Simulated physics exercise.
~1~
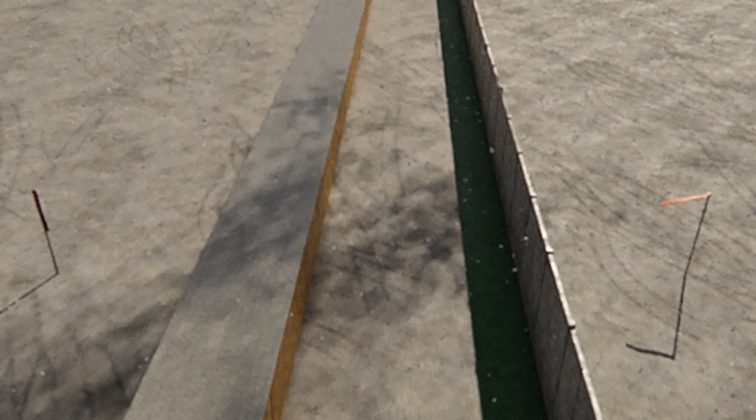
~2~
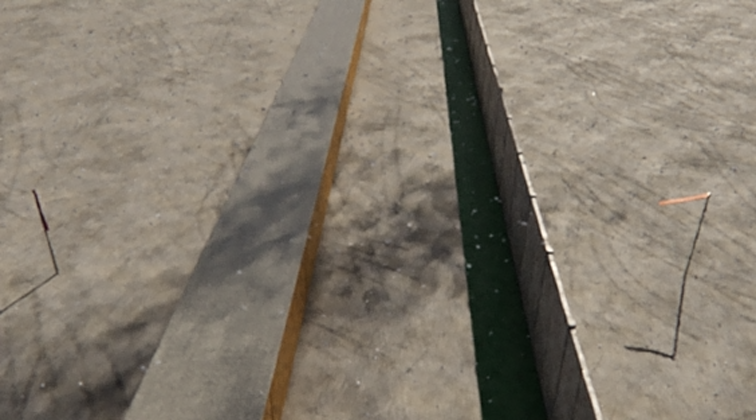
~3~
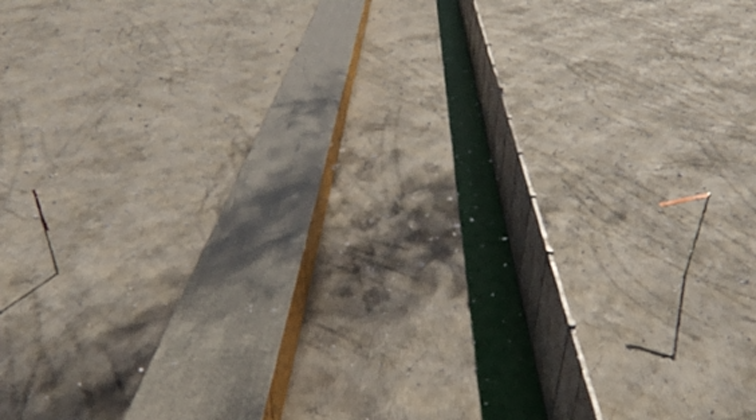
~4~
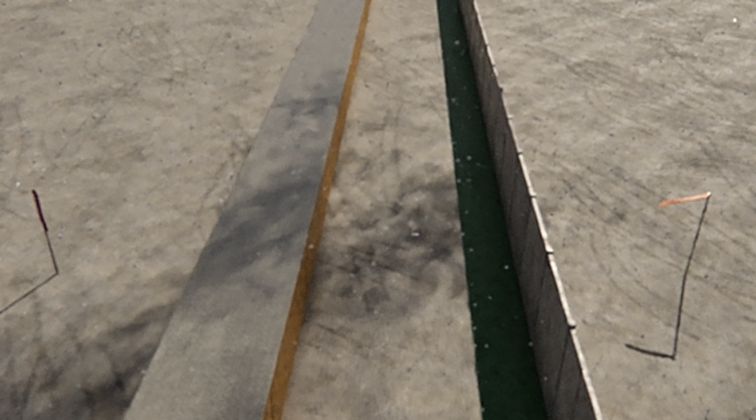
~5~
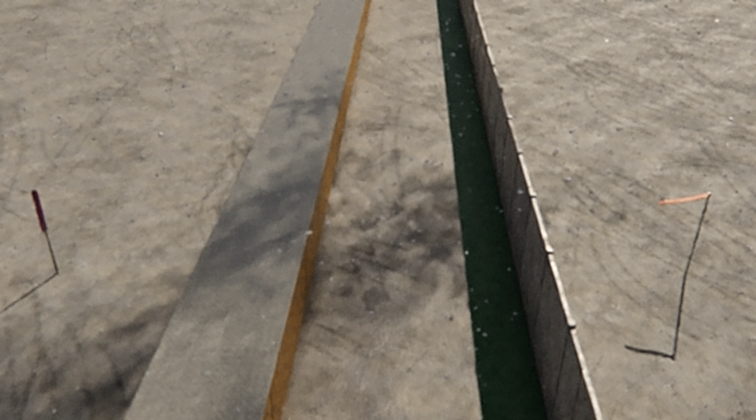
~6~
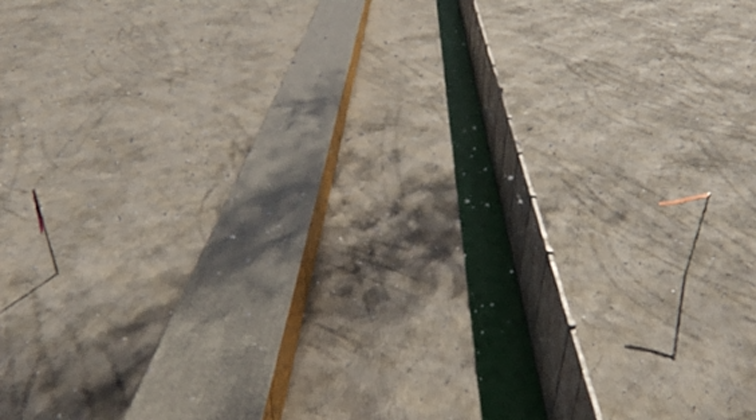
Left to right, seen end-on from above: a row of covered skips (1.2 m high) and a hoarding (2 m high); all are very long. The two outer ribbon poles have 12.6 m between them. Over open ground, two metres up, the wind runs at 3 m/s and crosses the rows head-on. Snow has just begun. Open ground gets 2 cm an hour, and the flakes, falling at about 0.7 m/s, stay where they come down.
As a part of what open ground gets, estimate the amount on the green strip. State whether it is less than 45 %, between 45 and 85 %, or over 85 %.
It comes to from 45 to 85 %.
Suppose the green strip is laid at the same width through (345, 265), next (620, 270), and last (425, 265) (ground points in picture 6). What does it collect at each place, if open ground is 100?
Roughly 80 per cent, 100 per cent and 80 per cent in that order.
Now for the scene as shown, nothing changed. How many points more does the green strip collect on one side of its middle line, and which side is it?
The left one, some 15 points more.
10 minutes on, 2 mm on the green strip, 3 mm in the open.
30 minutes on, 6 mm on the green strip, 10 mm in the open.
60 minutes on, 13 mm on the green strip, 20 mm in the open, so the green strip has 65 % of the open amount; the left half of it has 71 %, the right half 58 %.
